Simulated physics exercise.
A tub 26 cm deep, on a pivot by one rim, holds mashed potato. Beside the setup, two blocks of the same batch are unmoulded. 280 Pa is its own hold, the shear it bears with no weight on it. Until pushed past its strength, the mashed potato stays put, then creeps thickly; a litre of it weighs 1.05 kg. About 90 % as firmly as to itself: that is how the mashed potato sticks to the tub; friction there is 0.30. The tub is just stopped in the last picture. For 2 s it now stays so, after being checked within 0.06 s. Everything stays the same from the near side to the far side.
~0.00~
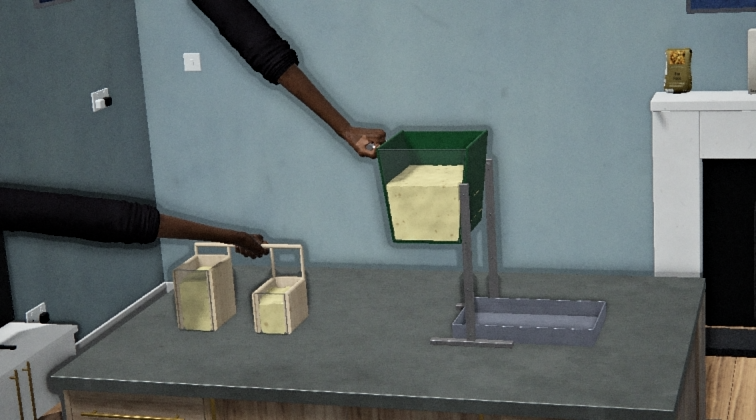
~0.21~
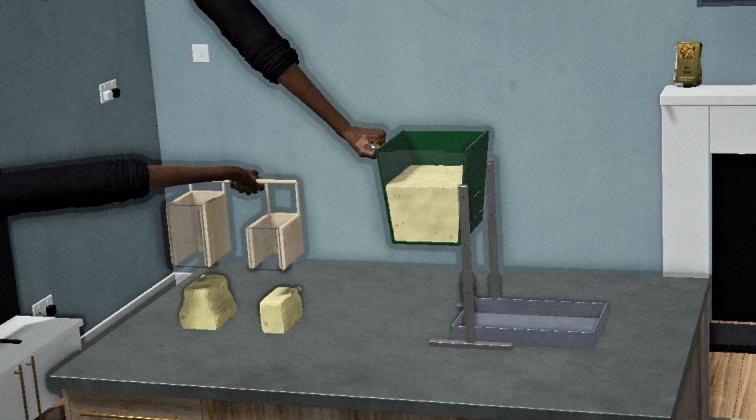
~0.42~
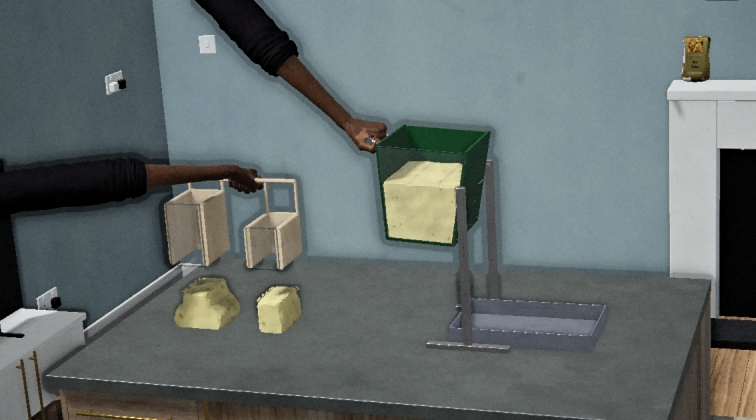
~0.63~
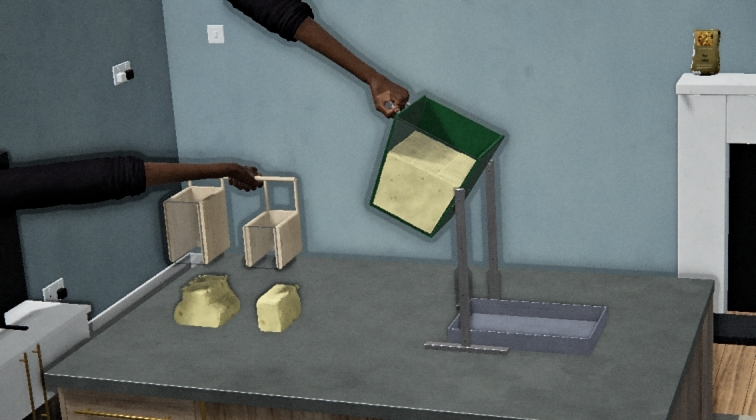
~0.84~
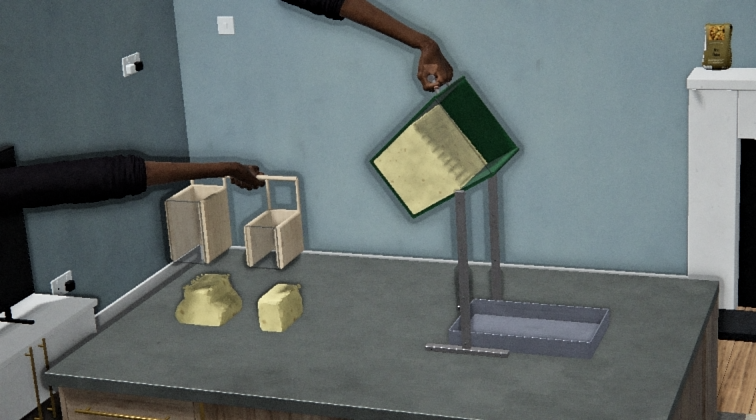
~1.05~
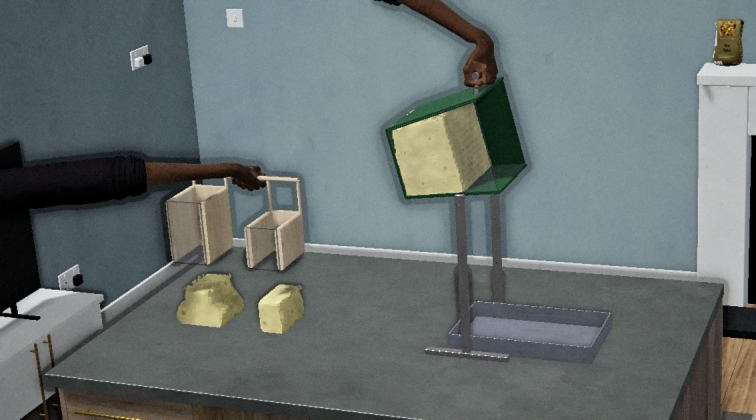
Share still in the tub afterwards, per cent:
Near 100 %.
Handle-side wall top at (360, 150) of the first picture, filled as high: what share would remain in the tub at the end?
Close to 70 per cent would still be in the tub.
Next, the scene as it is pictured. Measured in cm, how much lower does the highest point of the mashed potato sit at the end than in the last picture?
Roughly 6 cm.
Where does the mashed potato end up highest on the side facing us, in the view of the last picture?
The highest point sits at around (462, 141).
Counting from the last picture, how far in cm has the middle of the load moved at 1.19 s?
About 2 cm.
After 1.19 s, the tub is at 77 degrees and holds 100 %.
After 1.36 s, the tub is at 77 degrees and holds 100 %.
After 1.53 s, the tub is at 77 degrees and holds 100 %.
After 1.70 s, the tub is at 77 degrees and holds 100 %.
After 3.05 s, the tub is at 77 degrees and holds 100 %.
